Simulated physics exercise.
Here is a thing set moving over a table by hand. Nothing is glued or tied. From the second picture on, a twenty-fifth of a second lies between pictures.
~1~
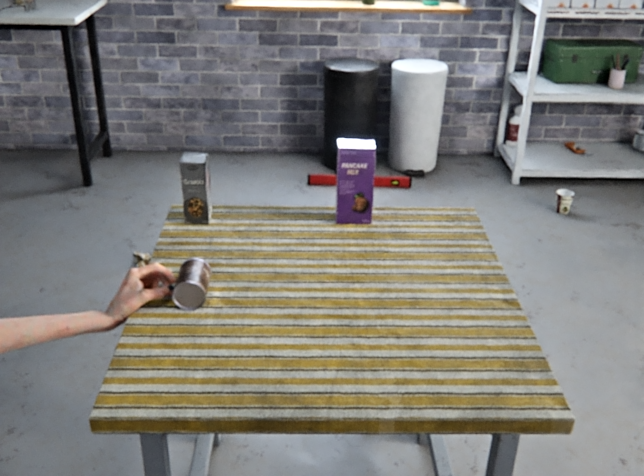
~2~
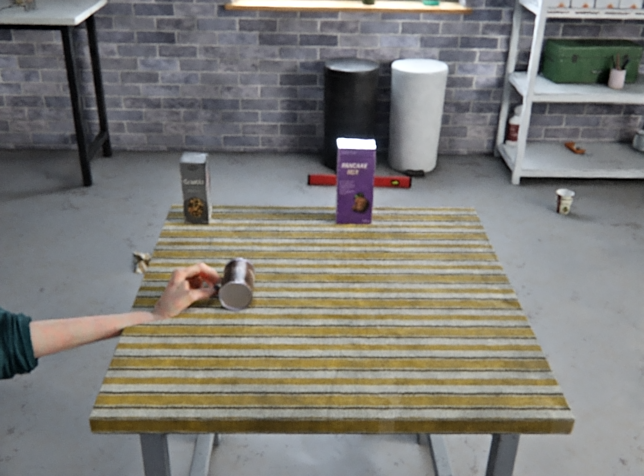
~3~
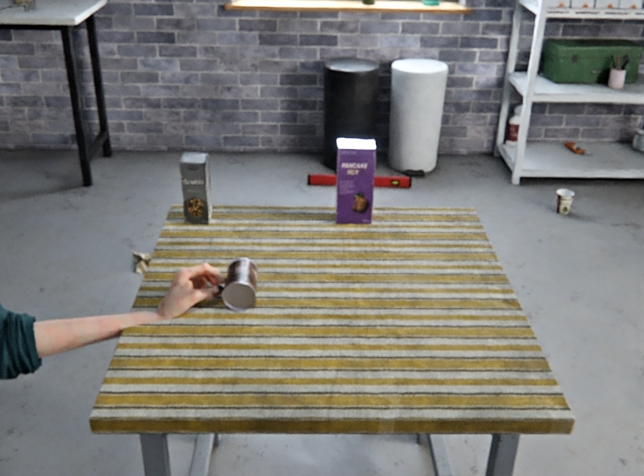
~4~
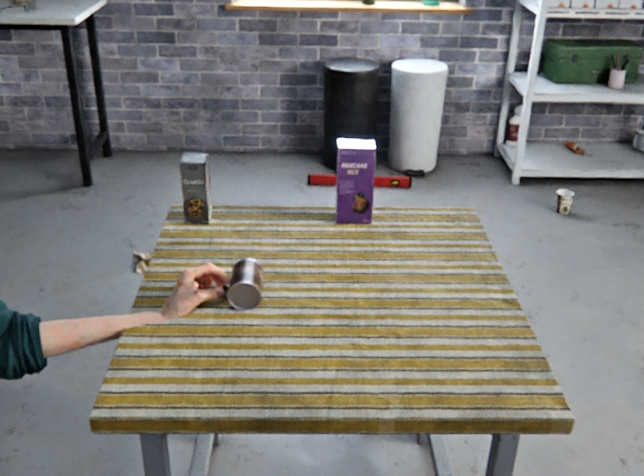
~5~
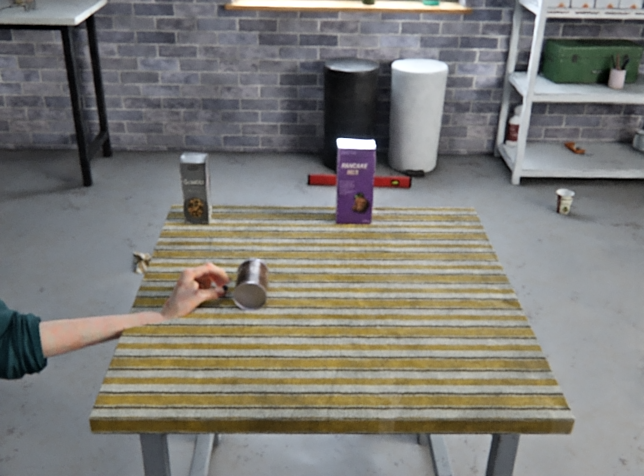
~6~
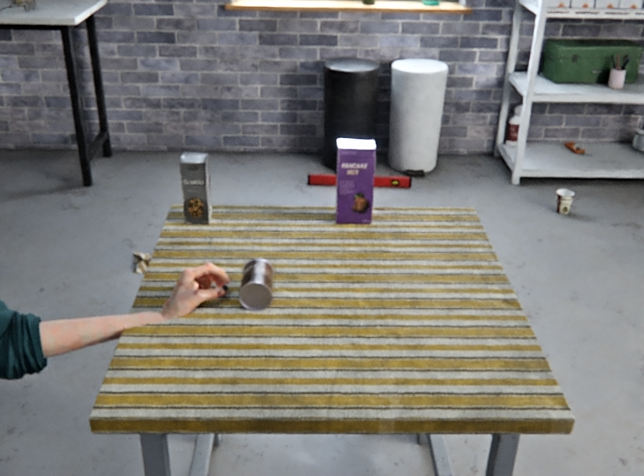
A brown tin lying on its side moves rightward by hand across a table with yellow and grey stripes, seen from the front and slightly above in a room with a grey brick wall. A grey box and a purple box stand at the table's far edge, with black and white bins behind. The hand reaches from the left and shifts the tin, which then rolls slightly right, while the camera stays still.
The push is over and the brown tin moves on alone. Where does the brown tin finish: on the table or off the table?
The brown tin is still on the table.
Then, 0.10 s after the last picture, brown tin rolled about its own width near (269, 285).
Then, 0.20 s after the last picture, brown tin rolled about its own width near (279, 284).
Then, 0.40 s after the last picture, brown tin rolled about its own width near (296, 284).
Then, 0.60 s after the last picture, brown tin rolled well along near (306, 285).
At rest, moved from the start, brown tin. Seen from the same camera at the end, brown tin near (309, 285).
